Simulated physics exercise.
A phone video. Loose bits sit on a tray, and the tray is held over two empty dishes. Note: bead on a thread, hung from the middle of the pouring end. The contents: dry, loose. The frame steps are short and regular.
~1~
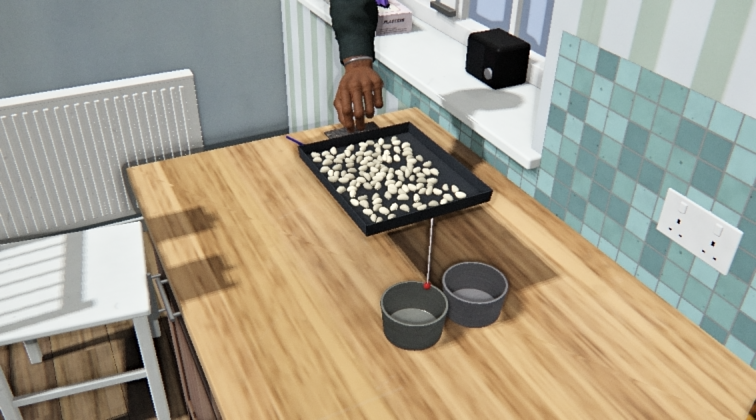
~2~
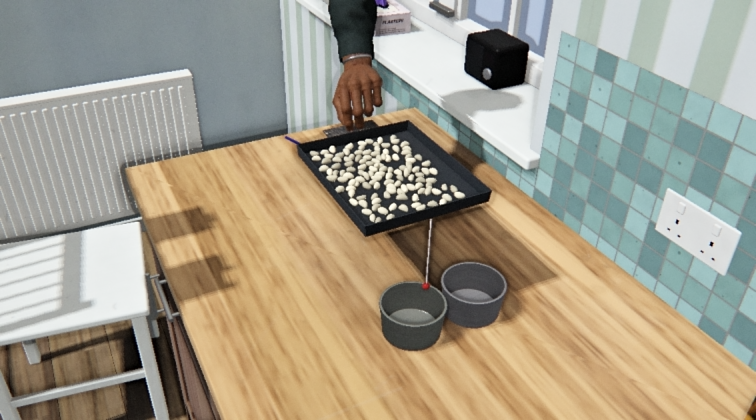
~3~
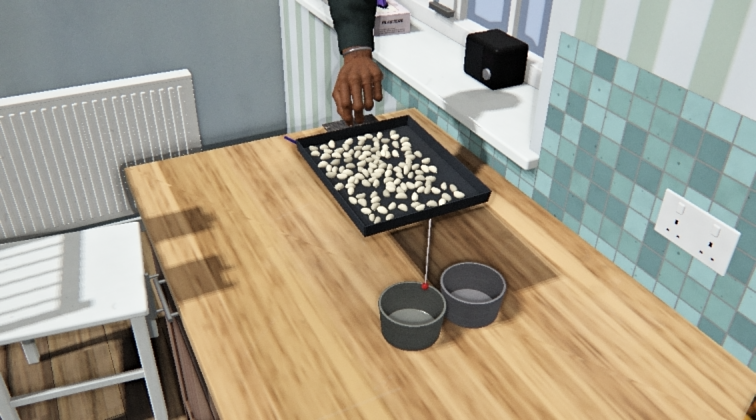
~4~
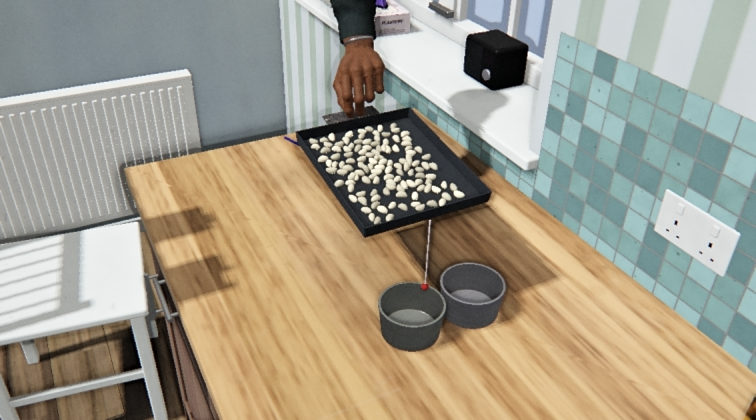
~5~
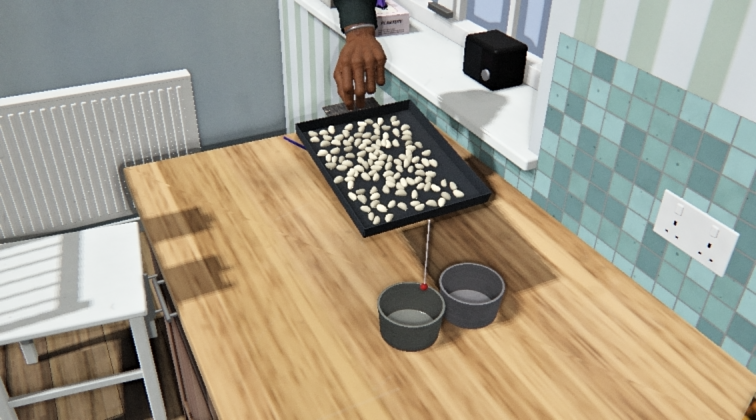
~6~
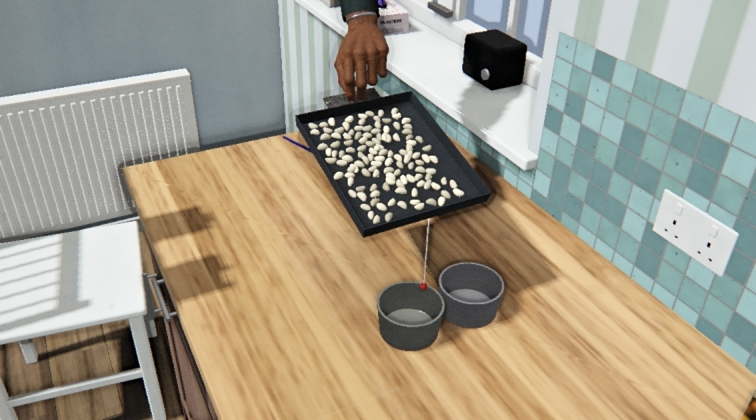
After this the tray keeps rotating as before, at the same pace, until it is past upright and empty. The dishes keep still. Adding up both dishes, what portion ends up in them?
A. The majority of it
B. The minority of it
The answer is B.
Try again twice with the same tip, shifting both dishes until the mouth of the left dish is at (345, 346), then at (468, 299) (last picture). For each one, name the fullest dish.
The right of the pair the first time, the left of the pair the second.
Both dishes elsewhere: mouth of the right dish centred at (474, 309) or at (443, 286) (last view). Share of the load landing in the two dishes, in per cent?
Near 90 % and 10 %.
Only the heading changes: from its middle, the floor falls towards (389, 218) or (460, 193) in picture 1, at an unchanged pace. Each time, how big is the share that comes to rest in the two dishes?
The first try gives close to 30 per cent, the second close to 60 per cent.
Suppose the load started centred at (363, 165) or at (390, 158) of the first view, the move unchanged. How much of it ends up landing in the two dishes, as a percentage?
In order, 20 % then 20 %.
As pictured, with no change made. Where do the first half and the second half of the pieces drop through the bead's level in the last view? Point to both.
(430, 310), then (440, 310).
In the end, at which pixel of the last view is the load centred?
(439, 351).
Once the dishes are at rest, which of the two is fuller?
Observation: The greater share ends in the dish at the left.
Shortly afterwards, tray tipped steeply; all but a few on the tray; only a few in the air.
Next, tray tipped right over; all but a few on the tray; only a few in the left dish; only a few in the right dish; a little outside both.
Some moments later, tray tipped past a quarter turn; near a quarter in the left dish; a little in the right dish; near two thirds outside both.
In the end, tray tipped past a quarter turn; near a quarter in the left dish; a little in the right dish; near two thirds outside both.
